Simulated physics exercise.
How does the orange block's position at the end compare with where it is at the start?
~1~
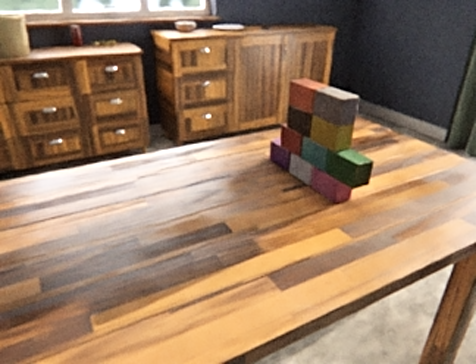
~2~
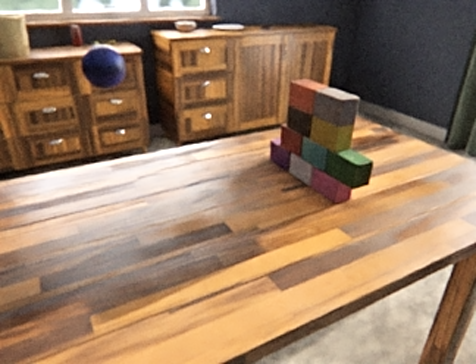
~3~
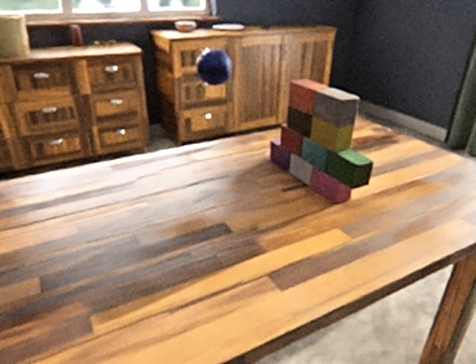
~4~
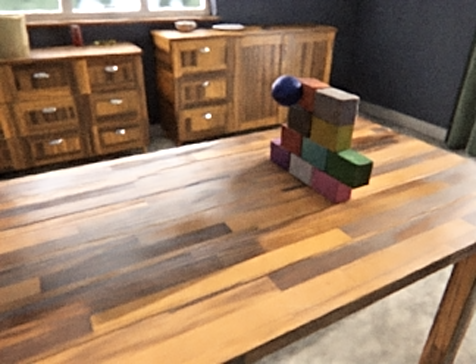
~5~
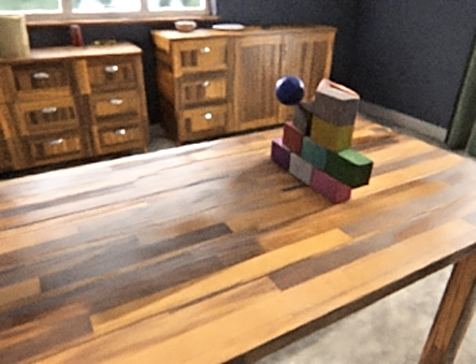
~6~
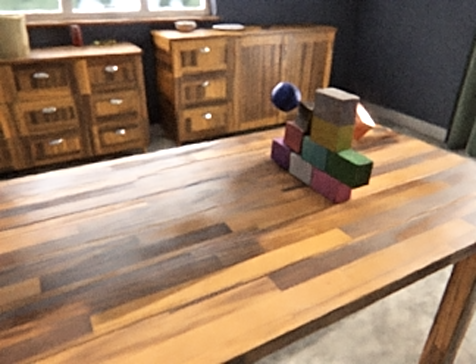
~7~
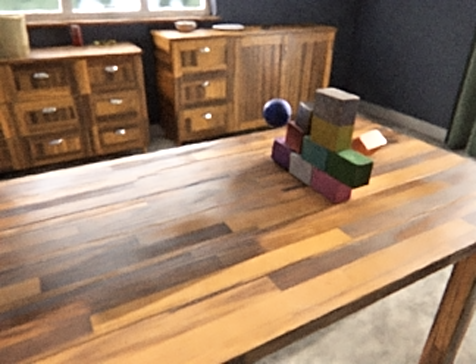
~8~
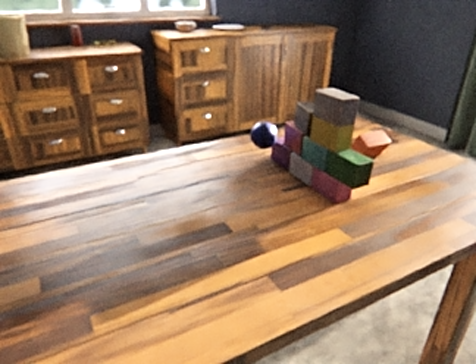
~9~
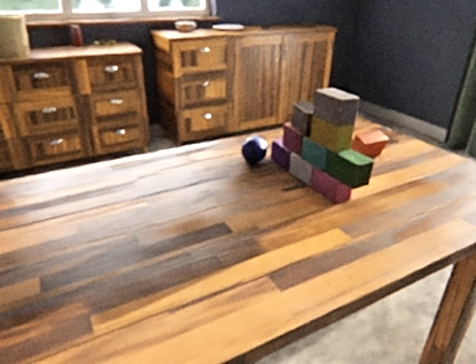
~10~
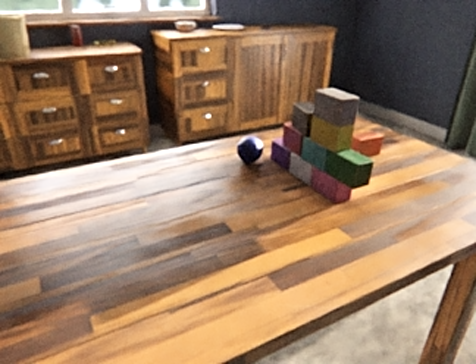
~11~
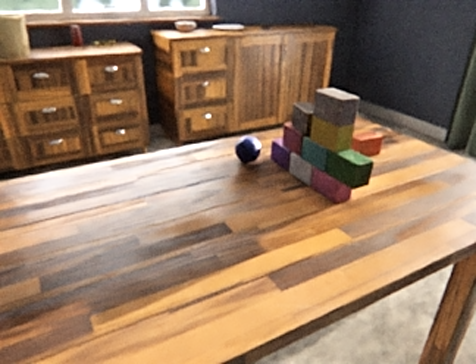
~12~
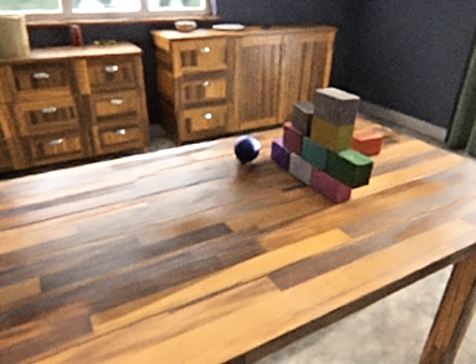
At the start the orange block sits at the top of the stack, and by the end it lies lower down, on the table behind the right side of the stack.
